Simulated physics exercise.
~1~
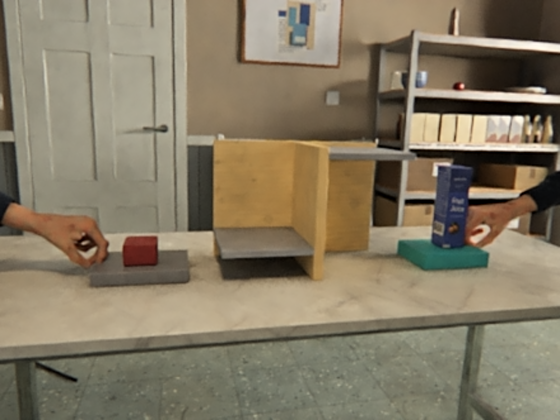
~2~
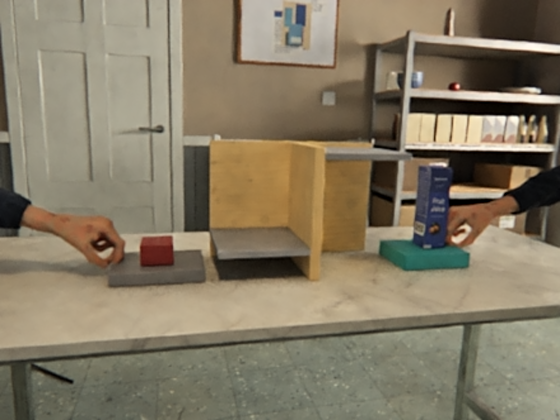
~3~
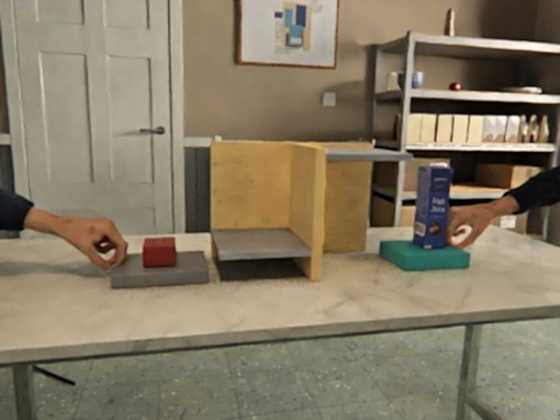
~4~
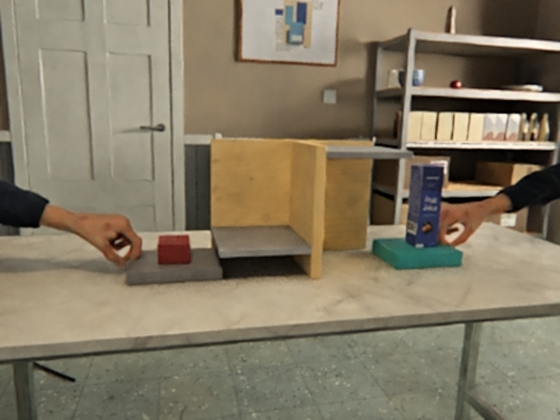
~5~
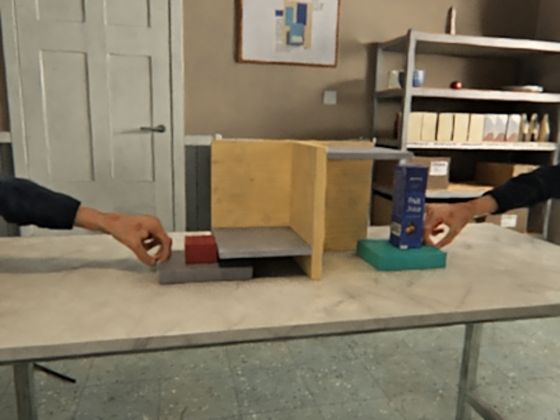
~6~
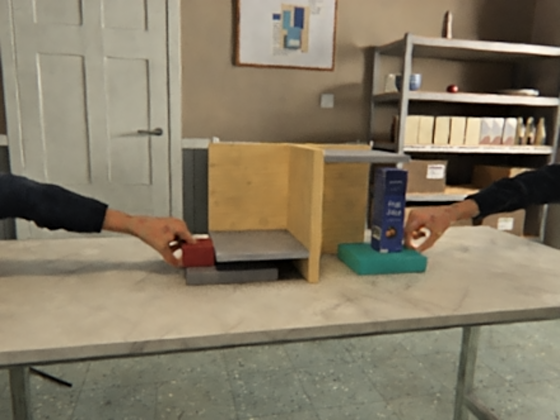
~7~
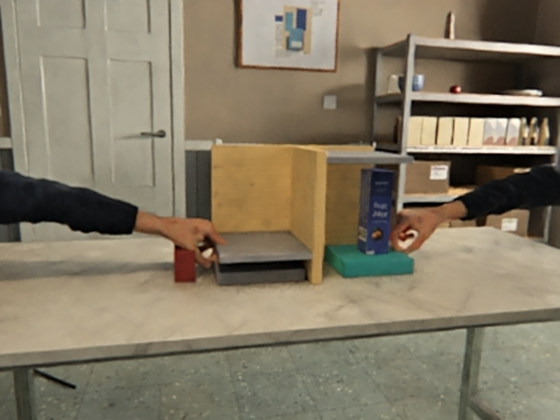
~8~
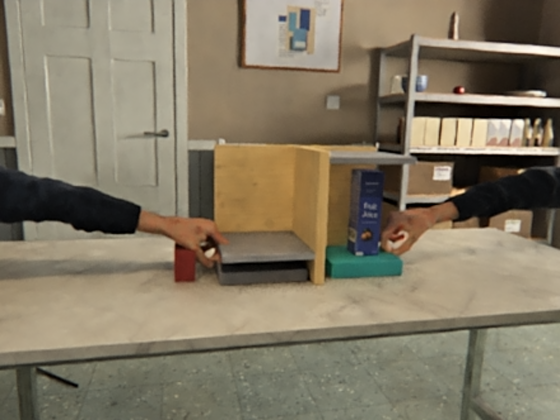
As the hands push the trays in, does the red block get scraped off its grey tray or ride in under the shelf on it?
The red block gets scraped off as the grey tray slides under the low shelf, and it ends up tipped on its side outside. The blue carton on the other side rides in upright and untouched.
Two loaded trays being pushed inward by hands, the blue carton riding upright under its shelf, the red block getting knocked off.
